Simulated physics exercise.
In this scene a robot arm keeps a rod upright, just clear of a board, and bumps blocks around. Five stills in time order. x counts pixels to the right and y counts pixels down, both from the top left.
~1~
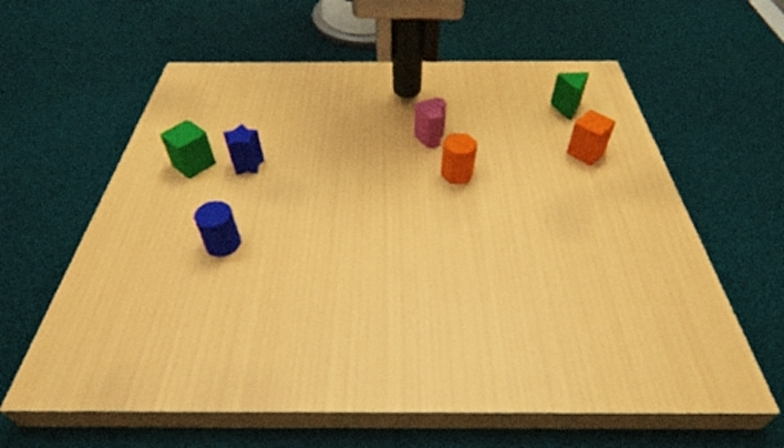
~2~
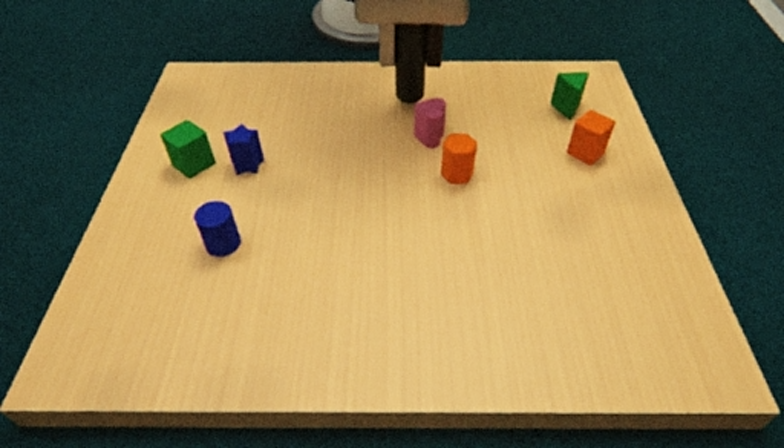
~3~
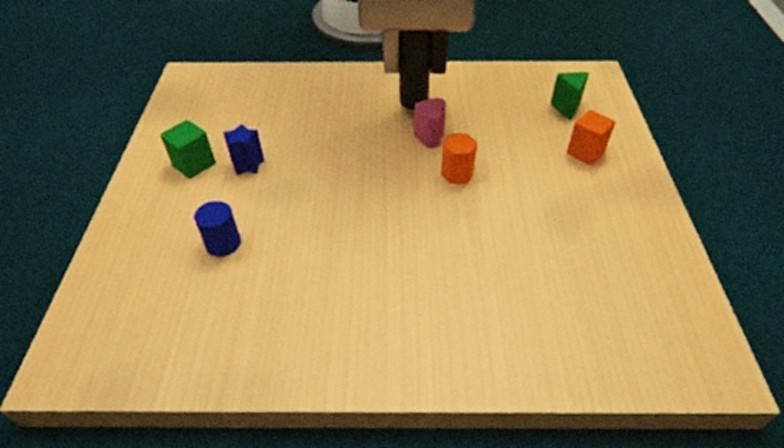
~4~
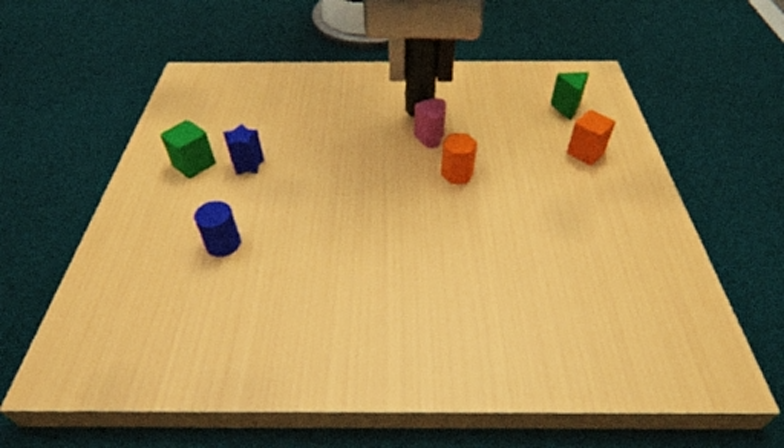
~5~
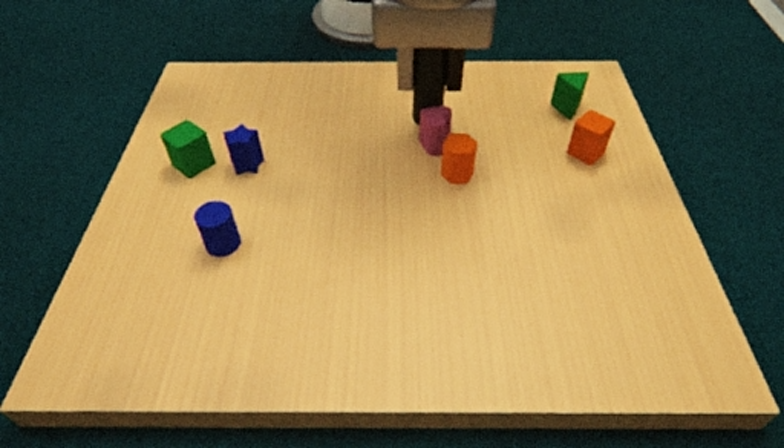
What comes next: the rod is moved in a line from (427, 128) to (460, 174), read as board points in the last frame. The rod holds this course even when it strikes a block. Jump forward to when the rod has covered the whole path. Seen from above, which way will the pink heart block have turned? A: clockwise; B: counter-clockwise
Correct choice: A.
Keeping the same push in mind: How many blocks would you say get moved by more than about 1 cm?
There will be two blocks displaced.
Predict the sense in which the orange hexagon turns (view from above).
It swings round anticlockwise.
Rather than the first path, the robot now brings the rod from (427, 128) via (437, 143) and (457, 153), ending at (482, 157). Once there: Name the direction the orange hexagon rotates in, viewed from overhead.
Seen from above, counterclockwise.
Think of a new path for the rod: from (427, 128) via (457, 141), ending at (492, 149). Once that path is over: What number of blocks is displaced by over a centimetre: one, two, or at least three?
The way I see it, the answer is one.
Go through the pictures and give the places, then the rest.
The first picture shows rod's lower end (407, 91); pink heart block (432, 107); orange hexagon (460, 143).
The second picture shows rod (410, 96); blocks still.
The third picture shows rod (414, 103); blocks still.
The fourth picture shows rod (420, 111); blocks still.
The fifth picture shows rod (428, 120); pink heart block (437, 115); orange hexagon (460, 143).
What follows on the original path. Halfway along, rod (444, 142); pink heart block (444, 139), turned 20° clockwise; orange hexagon (467, 152), turned 40° anticlockwise.
At the end, rod (461, 166); pink heart block (446, 160), turned 50° clockwise; orange hexagon (478, 173), turned 90° anticlockwise.
